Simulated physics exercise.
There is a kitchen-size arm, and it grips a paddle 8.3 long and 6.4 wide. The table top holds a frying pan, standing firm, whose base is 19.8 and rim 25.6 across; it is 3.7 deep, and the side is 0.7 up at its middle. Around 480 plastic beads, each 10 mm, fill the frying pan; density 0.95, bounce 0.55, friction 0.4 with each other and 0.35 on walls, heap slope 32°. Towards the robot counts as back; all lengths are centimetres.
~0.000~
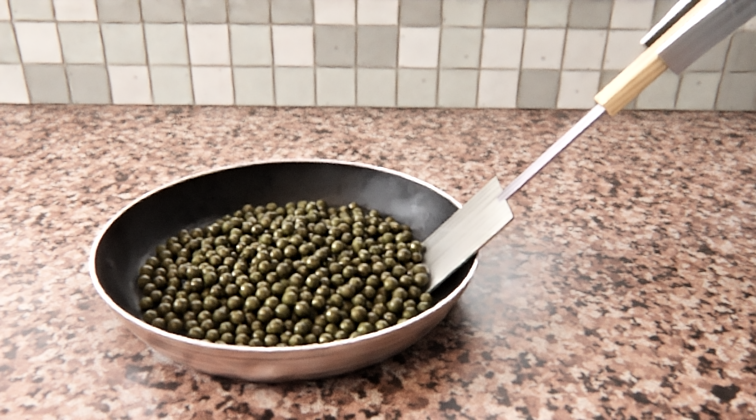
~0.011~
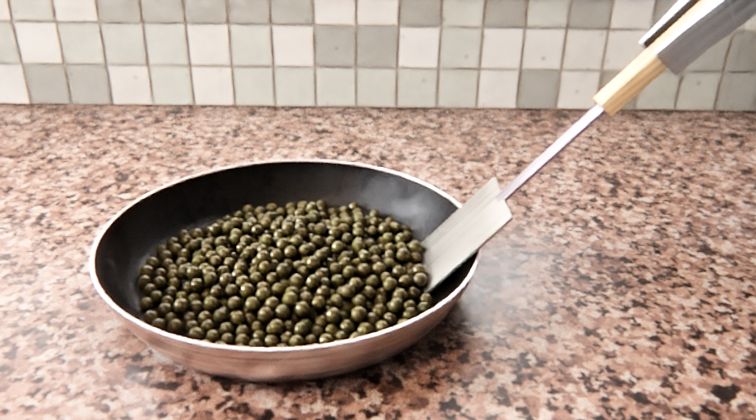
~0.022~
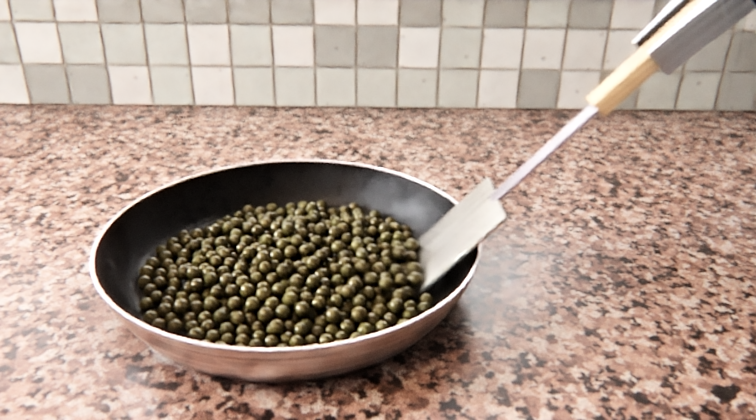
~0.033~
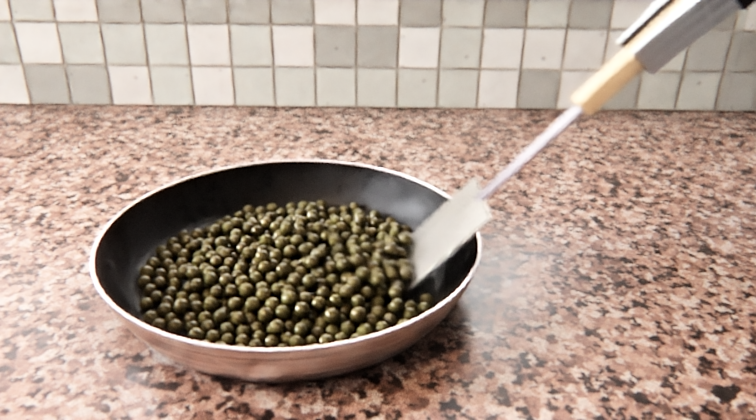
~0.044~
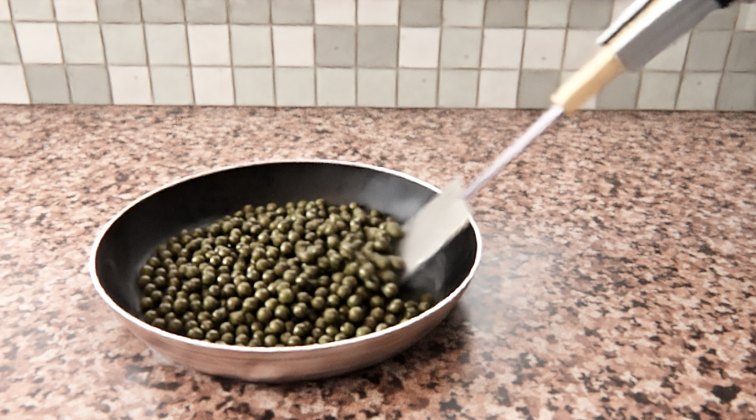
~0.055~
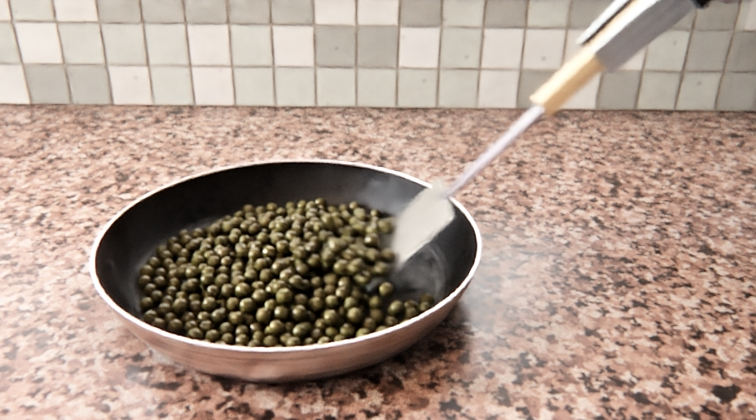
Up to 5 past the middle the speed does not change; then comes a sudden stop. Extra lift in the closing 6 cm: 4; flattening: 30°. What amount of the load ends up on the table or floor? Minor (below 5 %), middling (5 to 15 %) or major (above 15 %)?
Middling.
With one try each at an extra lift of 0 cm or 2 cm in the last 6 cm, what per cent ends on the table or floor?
Some 0 and 0 per cent.
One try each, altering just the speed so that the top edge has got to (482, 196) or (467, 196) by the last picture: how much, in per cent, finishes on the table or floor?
Roughly 0 and 0 percent.
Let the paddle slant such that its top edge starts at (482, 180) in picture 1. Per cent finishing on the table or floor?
Spill: Approx. 5 per cent.
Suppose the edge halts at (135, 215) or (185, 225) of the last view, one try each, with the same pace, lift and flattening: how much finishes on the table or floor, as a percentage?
About 15 and 10 per cent.
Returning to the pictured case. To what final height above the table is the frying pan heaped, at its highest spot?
It reaches about 3.5 cm.
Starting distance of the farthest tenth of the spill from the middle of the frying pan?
Around 70 centimetres from the centre.
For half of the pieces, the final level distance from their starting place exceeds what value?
The value is roughly 2 cm.
After 0.08 s, sloping 47°, highest piece 5 above the table; 481 in the frying pan.
After 0.11 s, sloping 37°, highest piece 6 above the table; 481 in the frying pan.
After 0.32 s, sloping 18°, highest piece 5 above the table; 435 in the frying pan, 44 on the table or floor, 2 on the blade or in flight.
After 1.37 s, sloping 18°, highest piece 3 above the table; 435 in the frying pan, 46 on the table or floor.
At rest, 435 in the frying pan, 46 on the table or floor. That is 10 % on the table or floor.
